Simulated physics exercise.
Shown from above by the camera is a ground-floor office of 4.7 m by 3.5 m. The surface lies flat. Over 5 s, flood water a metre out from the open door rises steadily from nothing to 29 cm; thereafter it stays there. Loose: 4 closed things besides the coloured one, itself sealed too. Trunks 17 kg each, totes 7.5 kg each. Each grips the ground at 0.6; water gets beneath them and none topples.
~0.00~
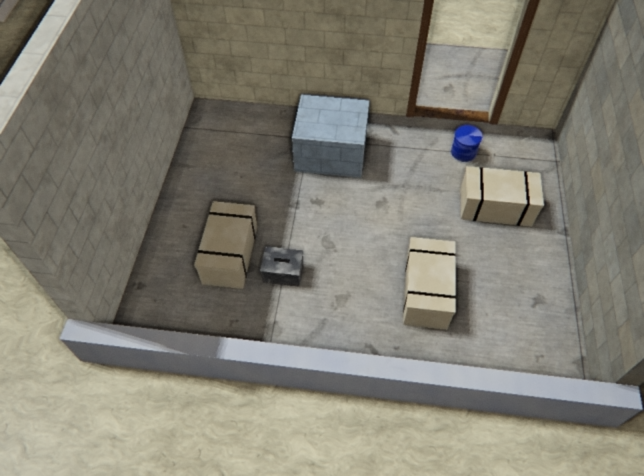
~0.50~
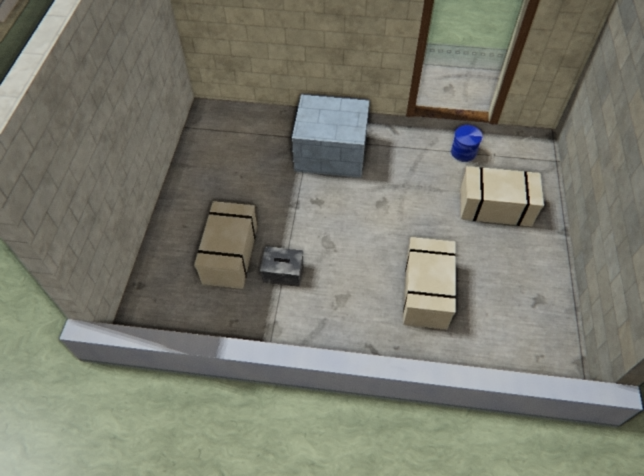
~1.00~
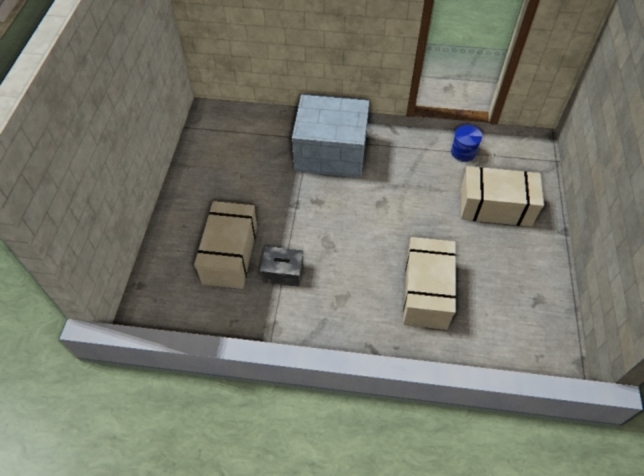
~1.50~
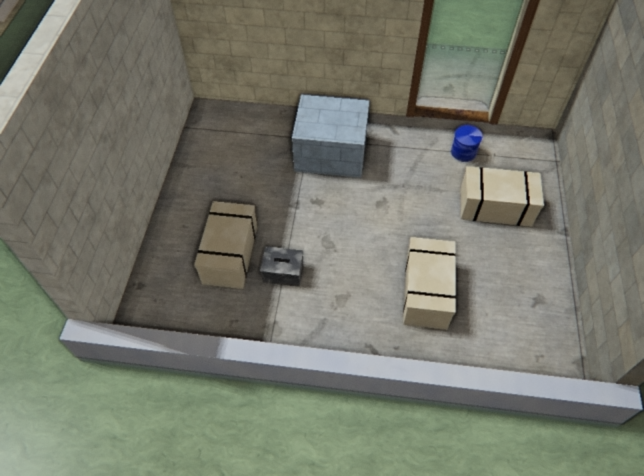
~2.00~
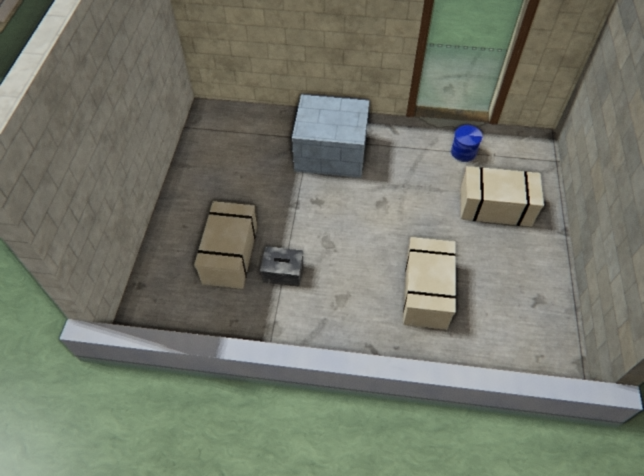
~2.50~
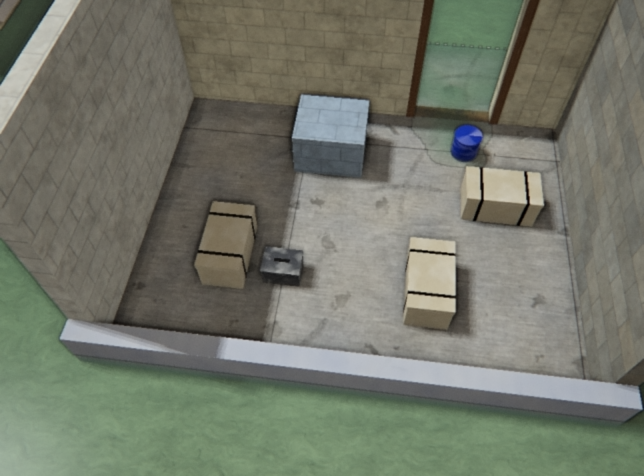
A walled room holding a blue pail, a bluish block, a small dark box and three strapped tan boxes stayed still while the pale ground outside turned green and greenish water crept in at the doorway.
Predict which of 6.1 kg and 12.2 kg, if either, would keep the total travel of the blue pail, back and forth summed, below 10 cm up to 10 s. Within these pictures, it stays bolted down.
It will still move too far with both.
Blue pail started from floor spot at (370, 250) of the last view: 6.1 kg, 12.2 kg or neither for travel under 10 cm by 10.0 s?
Here only the heavier suffices.
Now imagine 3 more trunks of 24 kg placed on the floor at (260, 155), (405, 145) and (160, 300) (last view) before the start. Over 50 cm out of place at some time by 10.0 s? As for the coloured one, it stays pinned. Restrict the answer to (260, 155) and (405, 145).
Note, in sequence: Not exceeded, not exceeded.
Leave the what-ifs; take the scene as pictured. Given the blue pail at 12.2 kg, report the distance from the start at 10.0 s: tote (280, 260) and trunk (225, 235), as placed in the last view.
First 200 cm, then 50 cm.
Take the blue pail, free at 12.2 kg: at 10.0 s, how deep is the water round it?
About 14 cm.
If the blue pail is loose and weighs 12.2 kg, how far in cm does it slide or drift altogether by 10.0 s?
Close to 150 cm, all told.
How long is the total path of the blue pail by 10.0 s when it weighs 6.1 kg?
Total path: Roughly 300 cm.
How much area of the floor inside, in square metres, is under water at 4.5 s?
About 6.0 m2.
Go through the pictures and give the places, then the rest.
The blue pail at (469, 135), on the bottom; 0.0 m2 under water; 0 of 5 have shifted, in the first frame.
The blue pail at (469, 135), on the bottom; 0.0 m2 under water; 0 of 5 have shifted, in the second frame.
The blue pail at (469, 135) rests on the ground; water covers 0.0 m2; 0 of 5 have shifted, in the third frame.
The blue pail at (469, 135), on the bottom; water covers 0.0 m2; 0 of 5 have shifted, in the fourth frame.
The blue pail at (469, 135), on the bottom; 0.1 m2 under water; 0 of 5 have shifted, in the fifth frame.
The blue pail at (469, 135) rests on the ground; 0.4 m2 under water; 0 of 5 have shifted, in the sixth frame.
After 3.5 s the blue pail would be 32 cm from its start with 6.1 kg and 0 cm from its start with 12.2 kg; 7 cm of water round it then.
After 4.5 s the blue pail would be 67 cm from its start with 6.1 kg and 21 cm from its start with 12.2 kg; 7 cm of water round it then.
After 7.0 s the blue pail would be 235 cm from its start with 6.1 kg and 116 cm from its start with 12.2 kg; 8 cm of water round it then.
After 10.0 s the blue pail would be 206 cm from its start with 6.1 kg and 152 cm from its start with 12.2 kg; 14 cm of water round it then.
